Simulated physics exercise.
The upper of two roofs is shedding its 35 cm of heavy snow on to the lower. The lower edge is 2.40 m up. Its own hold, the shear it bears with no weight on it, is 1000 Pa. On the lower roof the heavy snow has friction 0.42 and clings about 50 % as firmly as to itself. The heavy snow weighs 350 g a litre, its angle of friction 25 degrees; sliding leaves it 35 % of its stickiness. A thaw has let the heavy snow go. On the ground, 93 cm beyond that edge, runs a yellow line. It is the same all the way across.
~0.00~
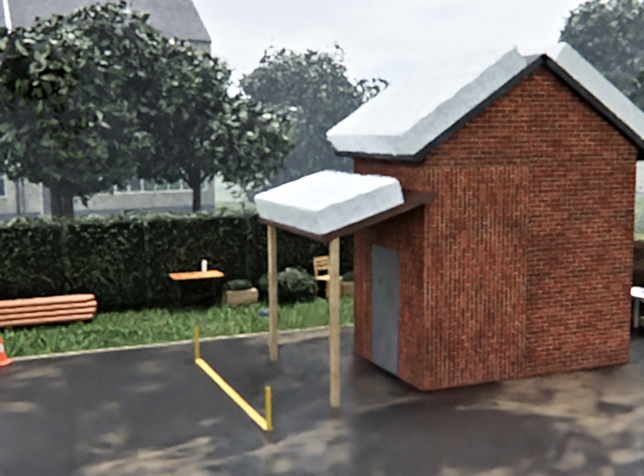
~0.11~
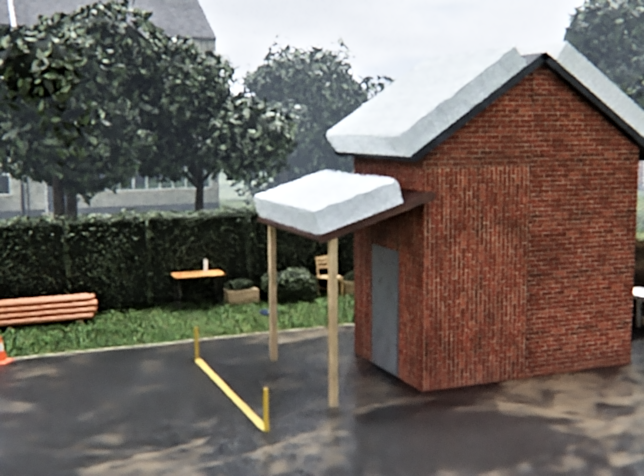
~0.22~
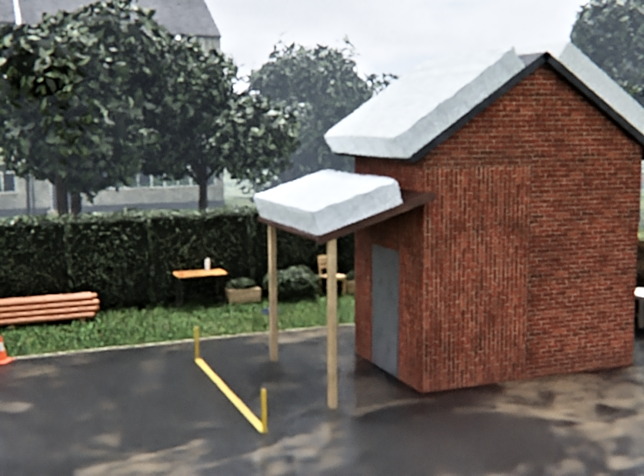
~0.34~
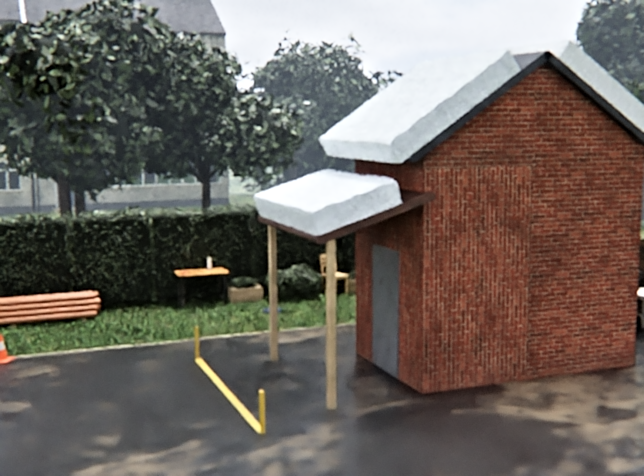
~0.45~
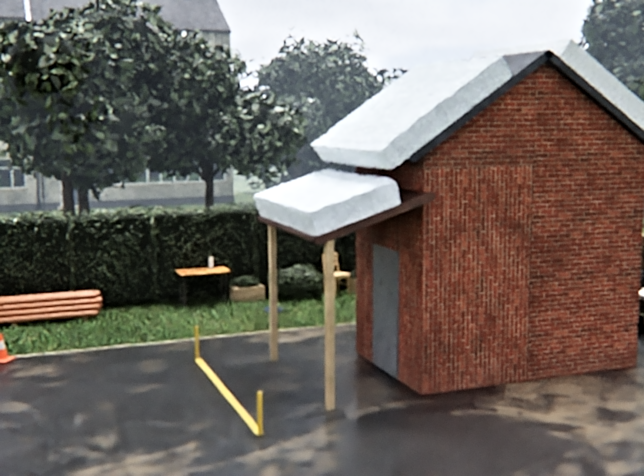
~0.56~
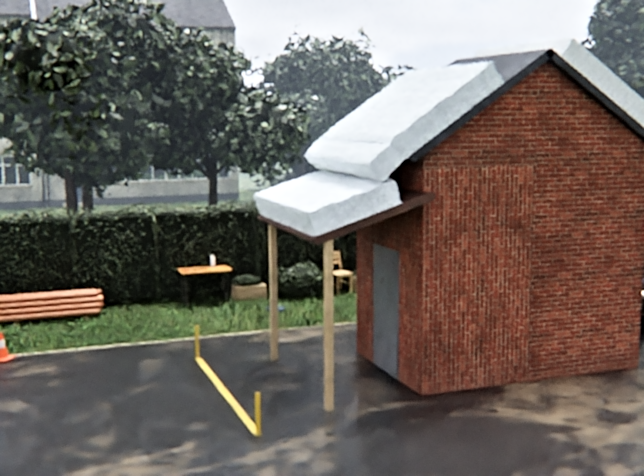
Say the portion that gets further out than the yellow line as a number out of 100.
Close to 33 per cent.
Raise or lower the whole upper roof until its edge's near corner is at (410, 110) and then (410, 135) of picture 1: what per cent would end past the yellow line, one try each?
In that order: 60 %, 50 %.
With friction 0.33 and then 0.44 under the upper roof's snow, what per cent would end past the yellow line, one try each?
In turn about 25 %, 8 %.
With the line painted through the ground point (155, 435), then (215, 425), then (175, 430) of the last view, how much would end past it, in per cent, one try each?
In that order: 4 %, 20 %, 8 %.
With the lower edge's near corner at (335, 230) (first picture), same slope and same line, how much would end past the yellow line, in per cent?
It would be near 45 %.
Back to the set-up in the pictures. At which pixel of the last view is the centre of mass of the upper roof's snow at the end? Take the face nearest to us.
At about (259, 339).
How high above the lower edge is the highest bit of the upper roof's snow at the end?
Roughly 0.8 m.
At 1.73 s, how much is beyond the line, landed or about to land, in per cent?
Near 6 %.
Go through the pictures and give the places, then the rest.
Foremost bit of the heavy snow at (411, 142), in the first picture.
Foremost bit of the heavy snow at (409, 143), its middle shifted 2.0 cm, in the second picture.
Foremost bit of the heavy snow at (405, 146), its middle shifted 8.0 cm, 3 % of it past the upper edge, in one piece, in the third picture.
Foremost bit of the heavy snow at (399, 144), its middle shifted 18 cm, 8 % of it past the upper edge, in one piece, in the fourth picture.
Foremost bit of the heavy snow at (390, 161), its middle shifted 34 cm, 15 % of it past the upper edge, in one piece, in the fifth picture.
Foremost bit of the heavy snow at (379, 161), its middle shifted 53 cm, 24 % of it past the upper edge, cracking, in the sixth picture.
After 1.10 s, none is below the lower edge and 0 % is past the line.
After 1.73 s, 34 % is below the lower edge and 6 % is past the line.
After 2.37 s, 57 % is below the lower edge and 32 % is past the line.
After 3.00 s, 57 % is below the lower edge and 33 % is past the line.
After 3.30 s, 57 % is below the lower edge and 33 % is past the line.
